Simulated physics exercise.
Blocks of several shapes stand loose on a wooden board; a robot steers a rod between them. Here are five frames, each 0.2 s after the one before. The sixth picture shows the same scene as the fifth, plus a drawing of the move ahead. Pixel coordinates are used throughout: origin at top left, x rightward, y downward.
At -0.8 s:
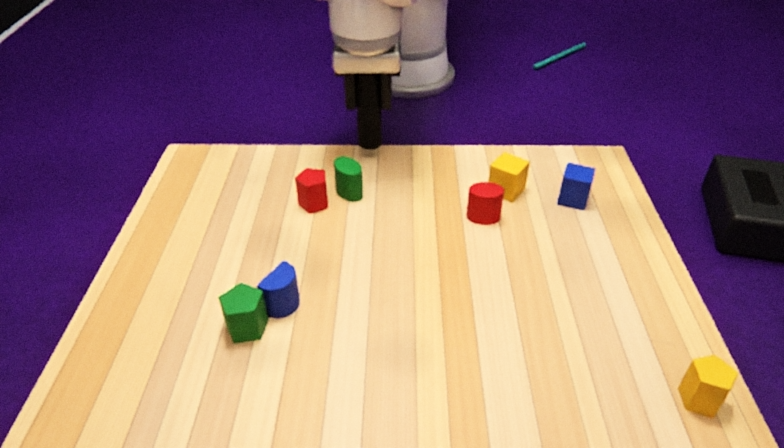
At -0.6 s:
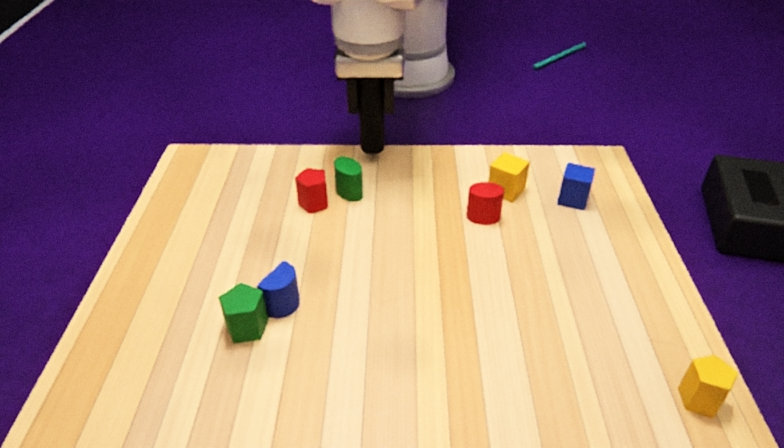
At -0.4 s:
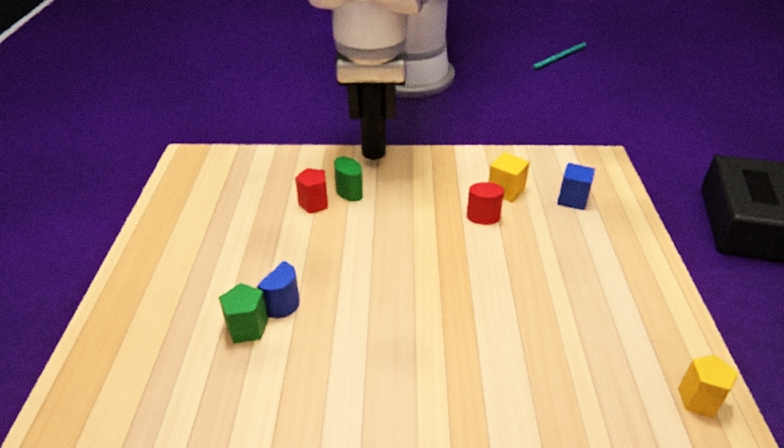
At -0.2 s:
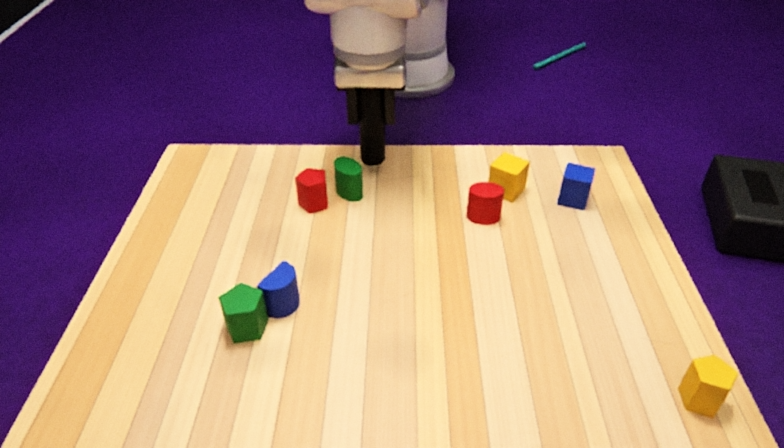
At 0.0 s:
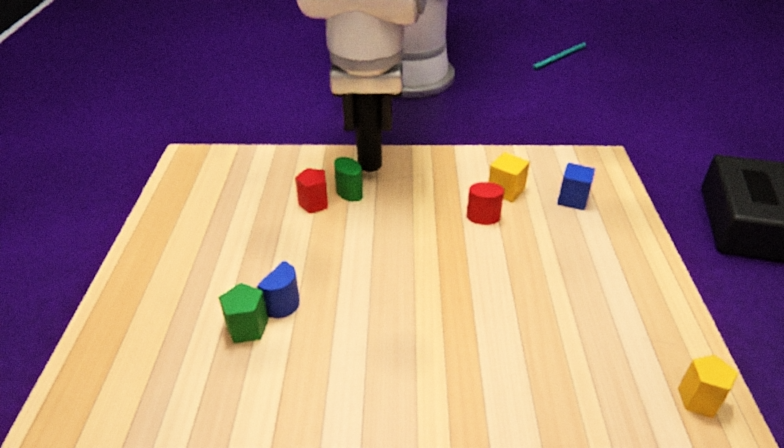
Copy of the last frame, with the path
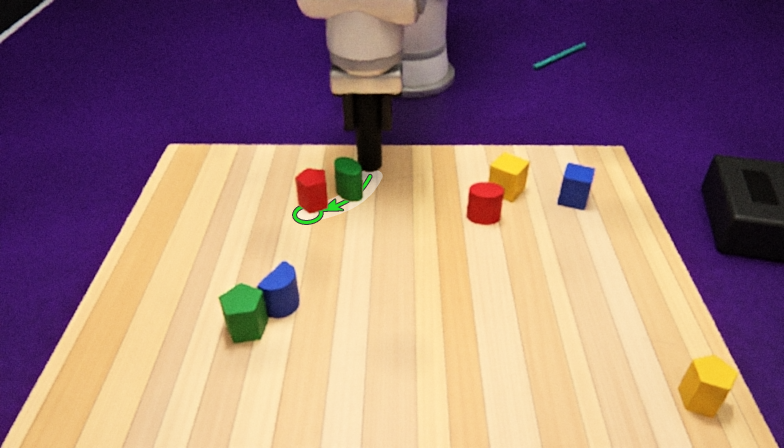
On a wooden board scattered with small colored blocks, a robot's black rod moved slightly forward from the back edge, drawing near the green rounded block beside the red one, while every block stayed still.
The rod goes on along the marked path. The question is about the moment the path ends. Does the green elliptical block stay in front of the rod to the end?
Yes, I think so.
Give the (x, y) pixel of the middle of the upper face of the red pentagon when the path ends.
The centre of its top will be at (262, 183).
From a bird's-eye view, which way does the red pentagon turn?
It turns round clockwise.
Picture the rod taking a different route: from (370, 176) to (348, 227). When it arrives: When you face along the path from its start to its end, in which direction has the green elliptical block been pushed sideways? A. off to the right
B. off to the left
My answer is option A.
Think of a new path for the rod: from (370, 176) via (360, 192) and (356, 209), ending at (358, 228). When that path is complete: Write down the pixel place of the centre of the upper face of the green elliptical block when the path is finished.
Near (326, 187).
Drawn move, from (370, 176) via (359, 192) and (337, 206), ending at (308, 214).
The first path, step by step. One third of the way, rod at (358, 182); green elliptical block at (335, 174), turned 15° clockwise.
Two thirds of the way, rod at (335, 195); red pentagon at (284, 182), turned 20° clockwise; green elliptical block at (309, 186), turned 30° clockwise.
At the end, rod at (307, 203); red pentagon at (262, 183), turned 50° clockwise; green elliptical block at (281, 197), turned 15° clockwise.
